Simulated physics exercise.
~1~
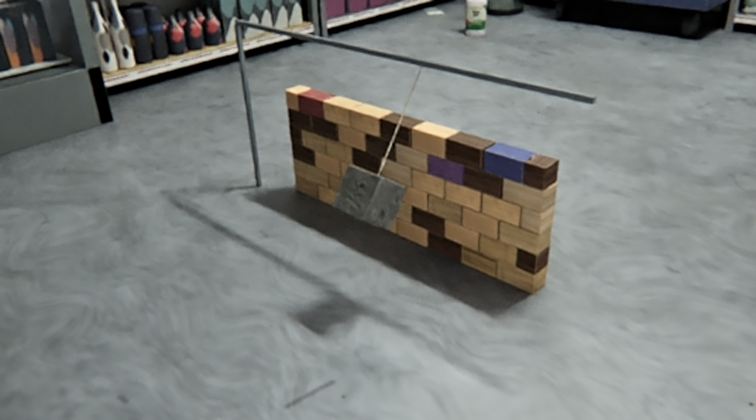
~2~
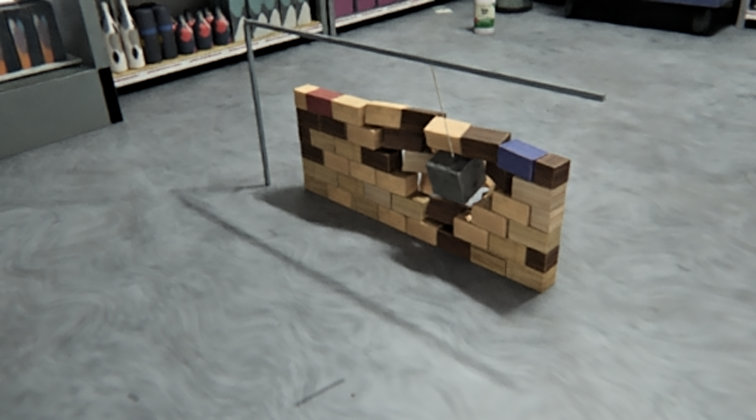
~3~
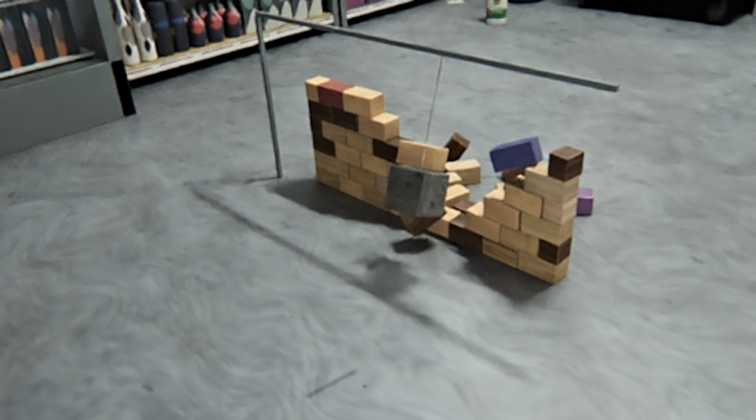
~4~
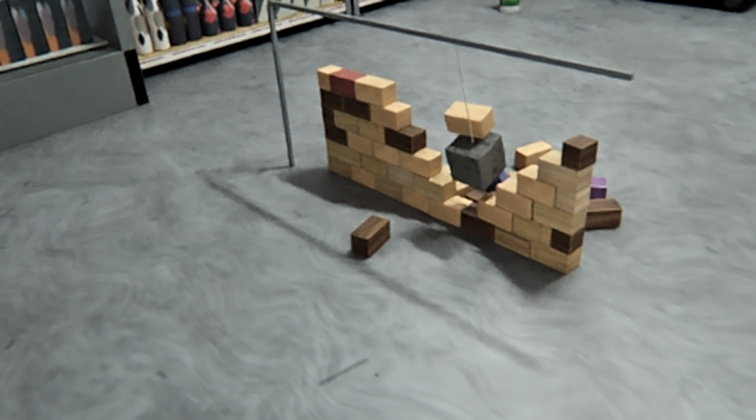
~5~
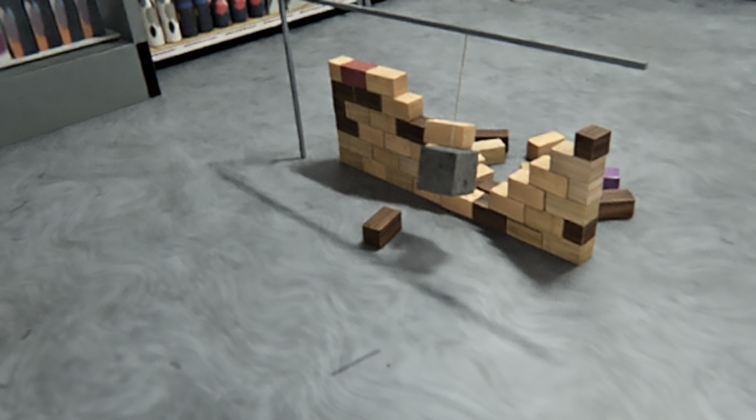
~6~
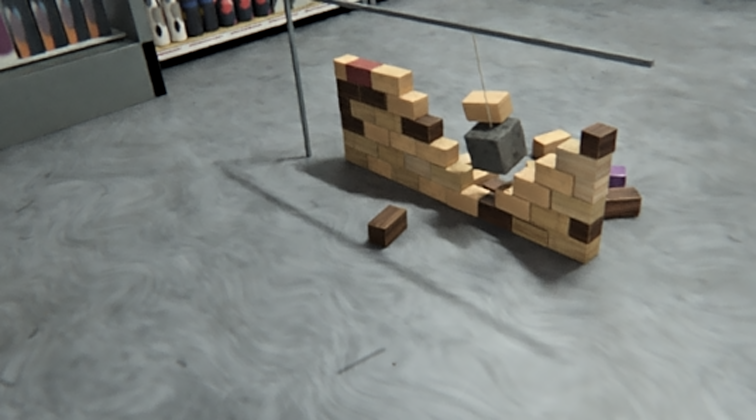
Wall of wooden toy blocks losing its middle as a grey block swings through on a line, both ends left standing.
